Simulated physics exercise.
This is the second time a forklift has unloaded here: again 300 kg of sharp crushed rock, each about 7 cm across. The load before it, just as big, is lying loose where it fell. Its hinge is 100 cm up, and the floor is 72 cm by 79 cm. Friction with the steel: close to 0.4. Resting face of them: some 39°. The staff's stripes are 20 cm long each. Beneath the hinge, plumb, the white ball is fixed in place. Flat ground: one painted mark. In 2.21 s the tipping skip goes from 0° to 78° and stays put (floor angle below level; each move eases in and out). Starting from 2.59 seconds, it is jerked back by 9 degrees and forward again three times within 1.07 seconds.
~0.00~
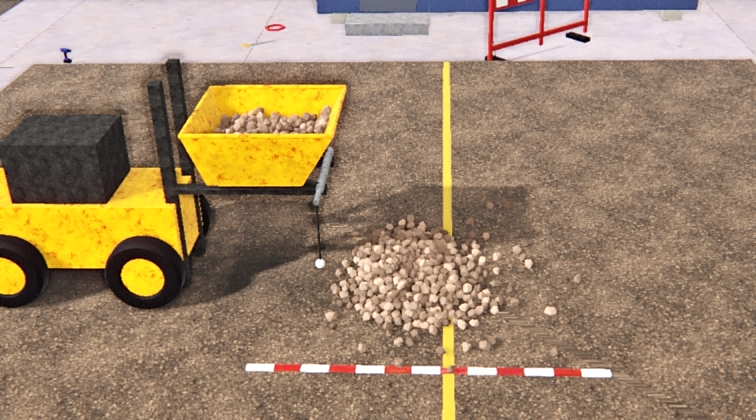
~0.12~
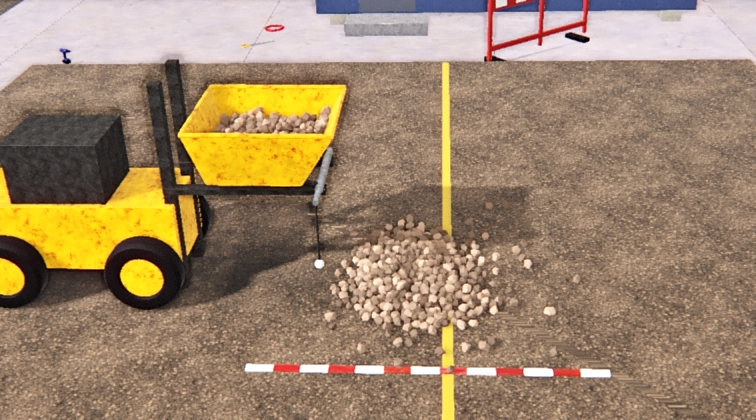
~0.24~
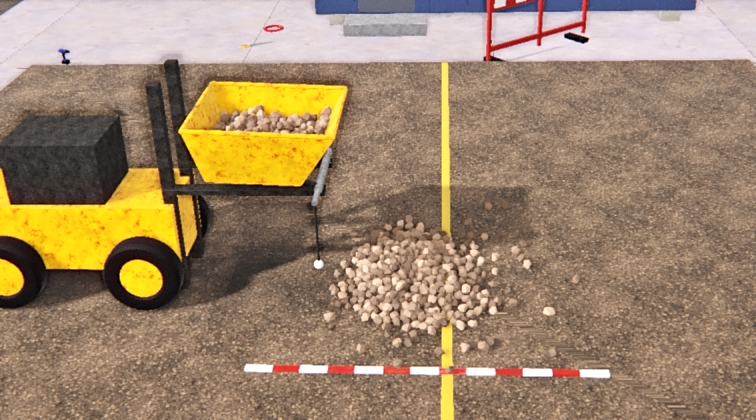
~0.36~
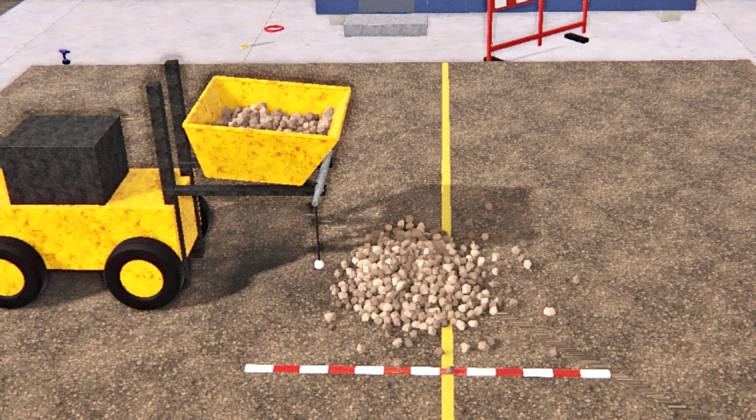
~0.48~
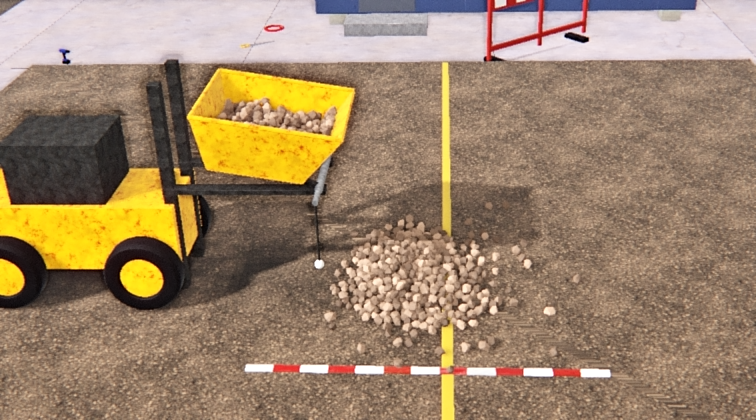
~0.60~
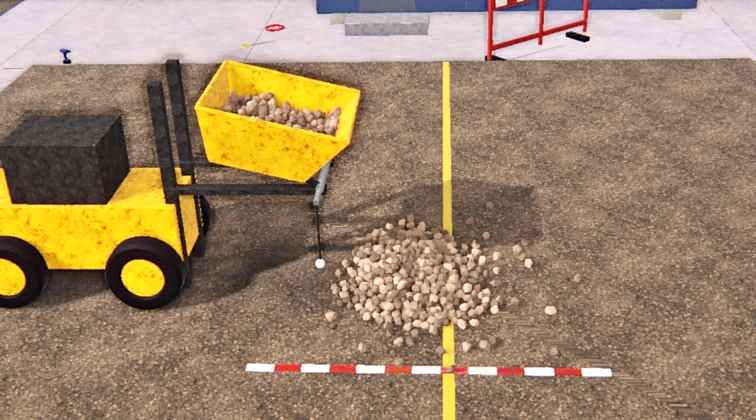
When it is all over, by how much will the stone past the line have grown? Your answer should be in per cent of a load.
By roughly 44 per cent of a load.
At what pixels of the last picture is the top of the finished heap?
Around (418, 238).
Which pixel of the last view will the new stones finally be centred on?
The centre sits about (440, 262).
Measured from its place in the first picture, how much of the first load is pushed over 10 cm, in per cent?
The answer is about 5 per cent.
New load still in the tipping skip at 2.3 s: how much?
Roughly 75 parts in a hundred of the load.
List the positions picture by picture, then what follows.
In the first picture, lip at (332, 136), floor tilted 0°, highest stones at (283, 119). The earlier load is highest near (397, 251), 24 cm above ground level, 84 % short of the line, 16 % past the line.
In the second picture, lip at (332, 137), floor tilted 1°, highest stones at (268, 119); the stones move at 0.1 m/s on average.
In the third picture, lip at (333, 138), floor tilted 3°, highest stones at (252, 117); the stones move at 0.2 m/s on average.
In the fourth picture, lip at (337, 139), floor tilted 6°, highest stones at (254, 114); the stones move at 0.3 m/s on average.
In the fifth picture, the tipping skip is at 9°, its lip at (342, 140); the top of the load is at (249, 110); the stones move at 0.3 m/s on average.
In the sixth picture, lip at (348, 142), floor tilted 14°, highest stones at (245, 103); the stones move at 0.4 m/s on average.
After 1.7 s the floor is at 66°; in per cent of one load, 100 in the tipping skip, 84 short of the line, 16 past the line; the foremost stones are at (534, 267).
After 2.3 s the floor is at 78°; in per cent of one load, 73 in the tipping skip, 104 short of the line, 24 past the line; the foremost stones are at (534, 267).
After 4.1 s the floor is at 78°; in per cent of one load, 16 in the tipping skip, 126 short of the line, 58 past the line; the foremost stones are at (574, 273).
After 6.6 s the floor is at 78°; in per cent of one load, 0 in the tipping skip, 140 short of the line, 60 past the line; the foremost stones are at (574, 273). Net gain past the line, 44.
